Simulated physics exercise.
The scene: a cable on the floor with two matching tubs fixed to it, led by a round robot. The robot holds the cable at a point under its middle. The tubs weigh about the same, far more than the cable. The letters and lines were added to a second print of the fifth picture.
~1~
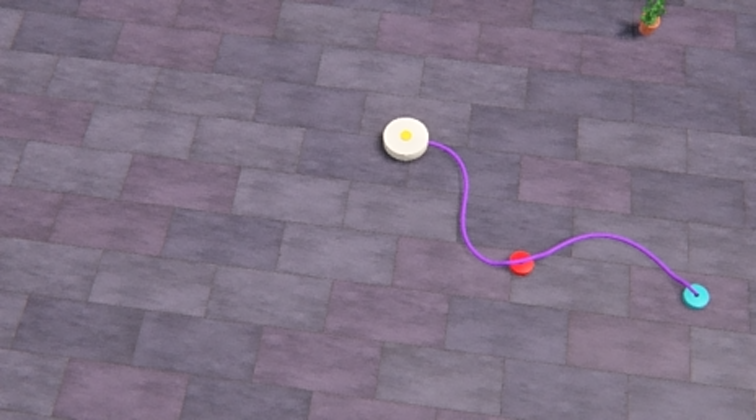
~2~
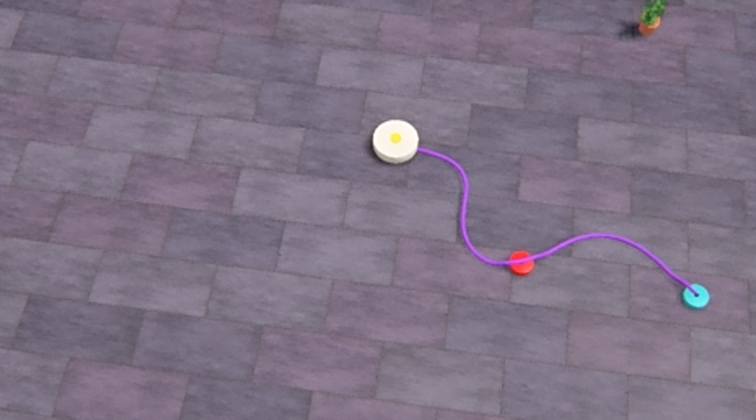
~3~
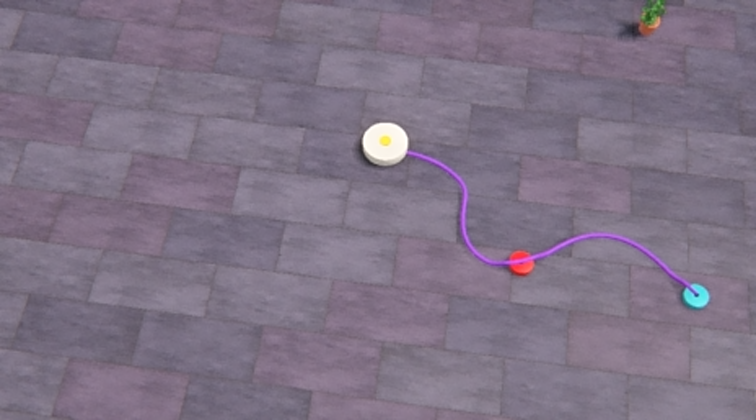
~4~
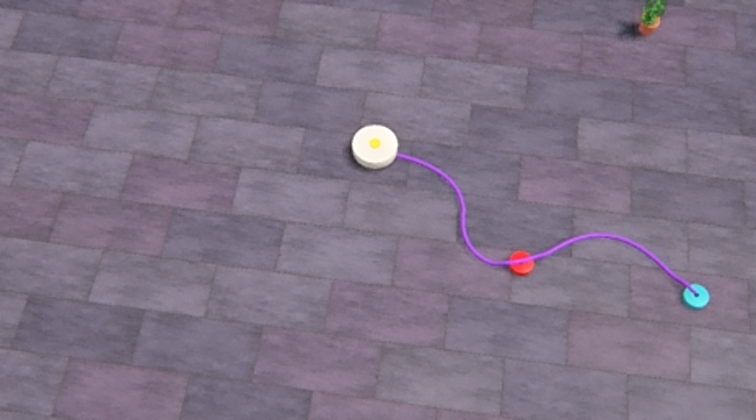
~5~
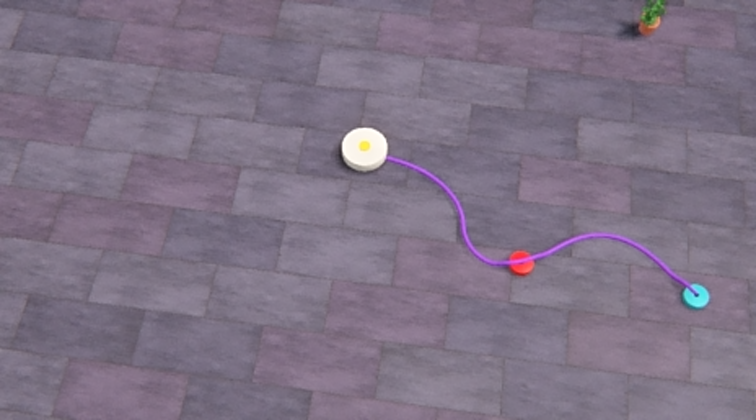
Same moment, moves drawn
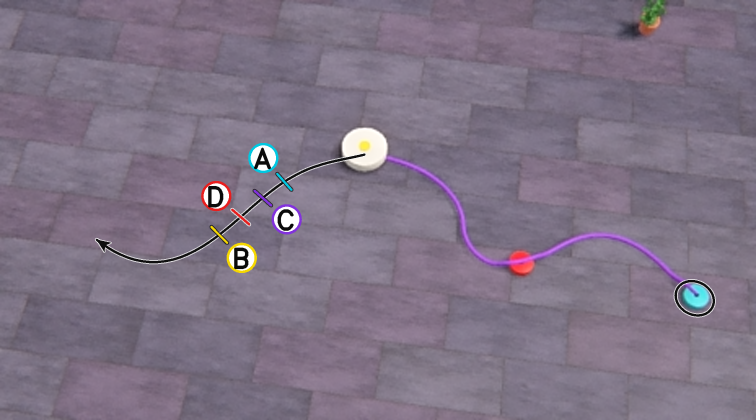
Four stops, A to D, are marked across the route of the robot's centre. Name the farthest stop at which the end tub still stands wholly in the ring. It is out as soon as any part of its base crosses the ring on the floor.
No farther than A.
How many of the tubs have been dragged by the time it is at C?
Two.
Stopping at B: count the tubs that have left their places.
By then, two.
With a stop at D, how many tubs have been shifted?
Two.
On the marked copy, A at (284, 182); B at (219, 235); C at (263, 198); D at (241, 217); the ring at (695, 298); the route from (365, 155) via (232, 224) to (97, 240).
Following A. Soon after the start, robot (336, 156); turquoise tub (696, 296); red tub (521, 263).
Later, robot (306, 166); turquoise tub (696, 296); red tub (508, 252).
In the end, robot (284, 178); turquoise tub (696, 296); red tub (495, 243); the ringed tub at the far end is still in its ring.
As for the rest, B drags the last tub to (647, 283); C drags the last tub to (683, 293); D drags the last tub to (665, 288).
